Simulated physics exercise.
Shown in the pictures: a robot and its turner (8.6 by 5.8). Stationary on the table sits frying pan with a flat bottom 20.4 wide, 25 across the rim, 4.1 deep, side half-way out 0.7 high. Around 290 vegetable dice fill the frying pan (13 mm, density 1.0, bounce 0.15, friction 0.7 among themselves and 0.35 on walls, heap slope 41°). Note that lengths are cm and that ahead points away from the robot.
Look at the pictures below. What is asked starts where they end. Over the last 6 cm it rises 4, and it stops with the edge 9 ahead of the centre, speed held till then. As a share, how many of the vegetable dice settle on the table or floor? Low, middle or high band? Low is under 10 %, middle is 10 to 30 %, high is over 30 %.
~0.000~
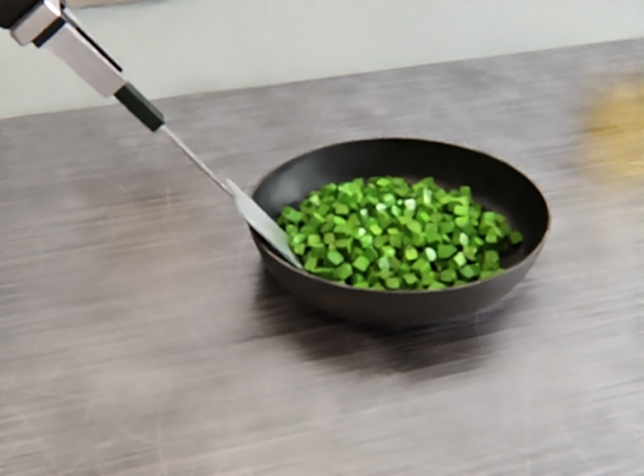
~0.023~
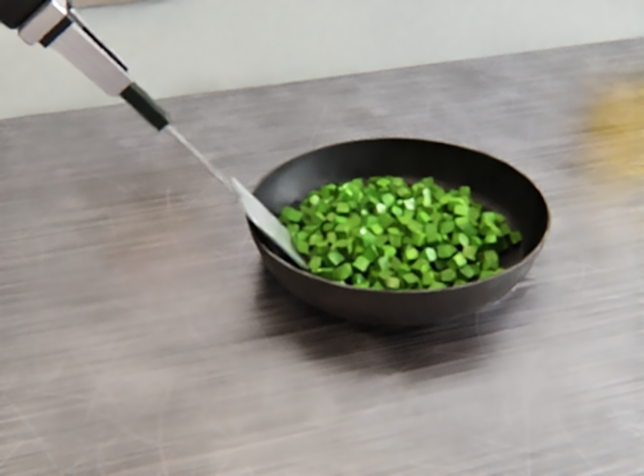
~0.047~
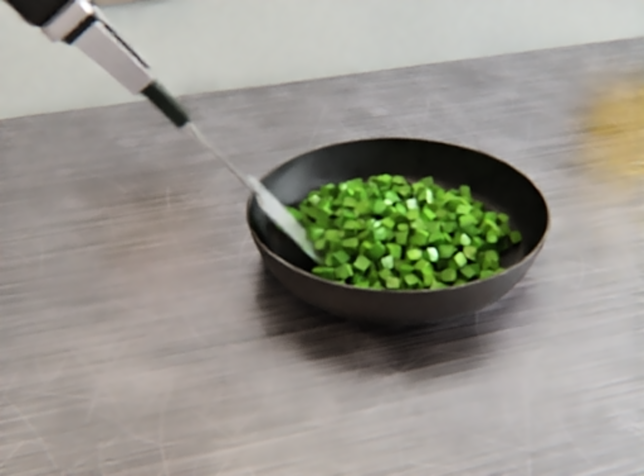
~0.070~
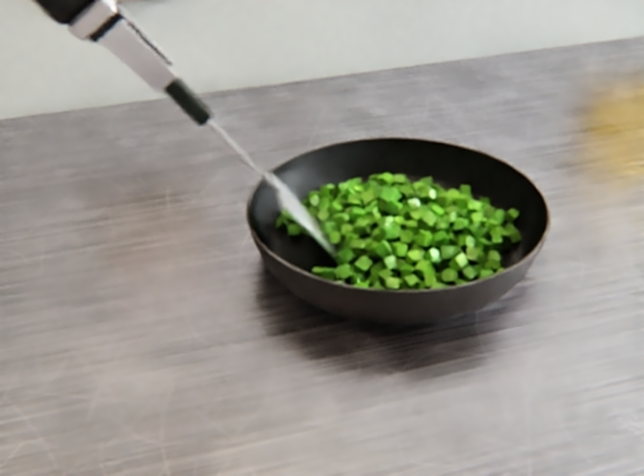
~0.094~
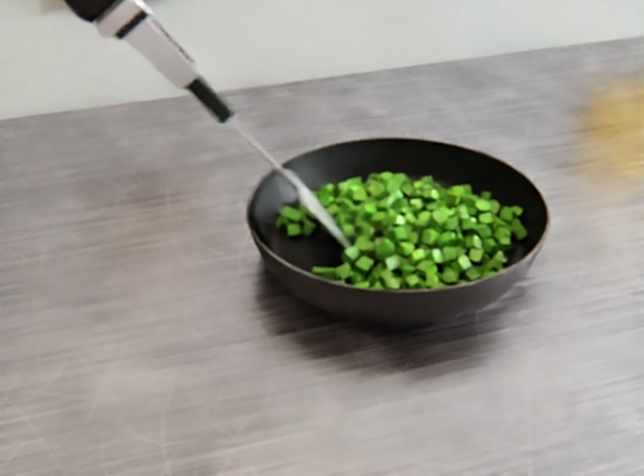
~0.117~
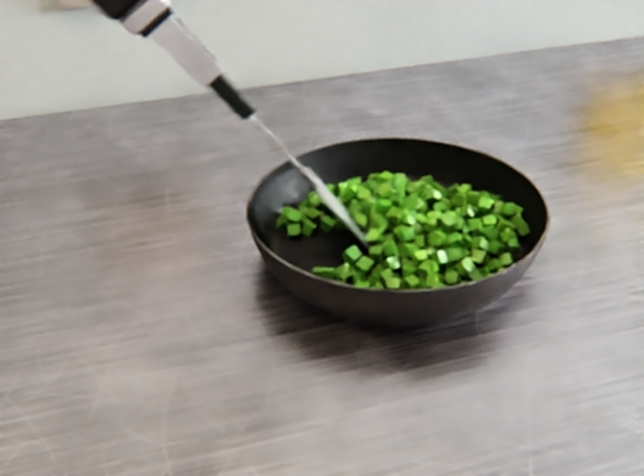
Middle band.
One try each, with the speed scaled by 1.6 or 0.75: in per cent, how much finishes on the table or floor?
Around 20 per cent and around 10 per cent.
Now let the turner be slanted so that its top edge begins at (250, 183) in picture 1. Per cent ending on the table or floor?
Some 10 per cent.
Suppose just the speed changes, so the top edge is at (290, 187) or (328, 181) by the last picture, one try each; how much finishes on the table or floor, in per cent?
Try one roughly 5 per cent; try two roughly 15 per cent.
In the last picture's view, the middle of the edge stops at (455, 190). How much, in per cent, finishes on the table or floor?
About 0 per cent.
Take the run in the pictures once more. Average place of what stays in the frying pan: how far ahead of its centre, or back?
It sits some 3.5 centimetres ahead of centre.
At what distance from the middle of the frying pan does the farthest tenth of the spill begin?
Some 25 cm from the centre.
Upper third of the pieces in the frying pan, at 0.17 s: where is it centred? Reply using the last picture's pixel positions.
(438, 214).
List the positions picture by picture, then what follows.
The first frame shows turner top edge at (233, 195), sloping 54°; upper third of the load around (394, 224), from x 285 to 515, top at y 180; 291 in the frying pan.
The second frame shows turner top edge at (238, 195), sloping 54°; upper third of the load around (387, 223), from x 285 to 515, top at y 180.
The third frame shows turner top edge at (256, 192), sloping 54°; upper third of the load around (392, 220), from x 285 to 515, top at y 180.
The fourth frame shows turner top edge at (276, 189), sloping 54°; upper third of the load around (401, 219), from x 285 to 515, top at y 180.
The fifth frame shows turner top edge at (295, 186), sloping 54°; upper third of the load around (404, 216), from x 285 to 520, top at y 180.
The sixth frame shows turner top edge at (314, 183), sloping 54°; upper third of the load around (408, 213), from x 285 to 525, top at y 180; 291 in the frying pan.
After 0.17 s, sloping 54°, highest piece 5 above the table; 291 in the frying pan.
After 0.23 s, sloping 54°, highest piece 8 above the table; 291 in the frying pan.
After 0.46 s, sloping 54°, highest piece 4 above the table; 252 in the frying pan, 38 on the table or floor, 1 on the blade or in flight.
After 1.51 s, sloping 54°, highest piece 4 above the table; 252 in the frying pan, 39 on the table or floor.
At rest, 252 in the frying pan, 39 on the table or floor. That is 13 % on the table or floor.
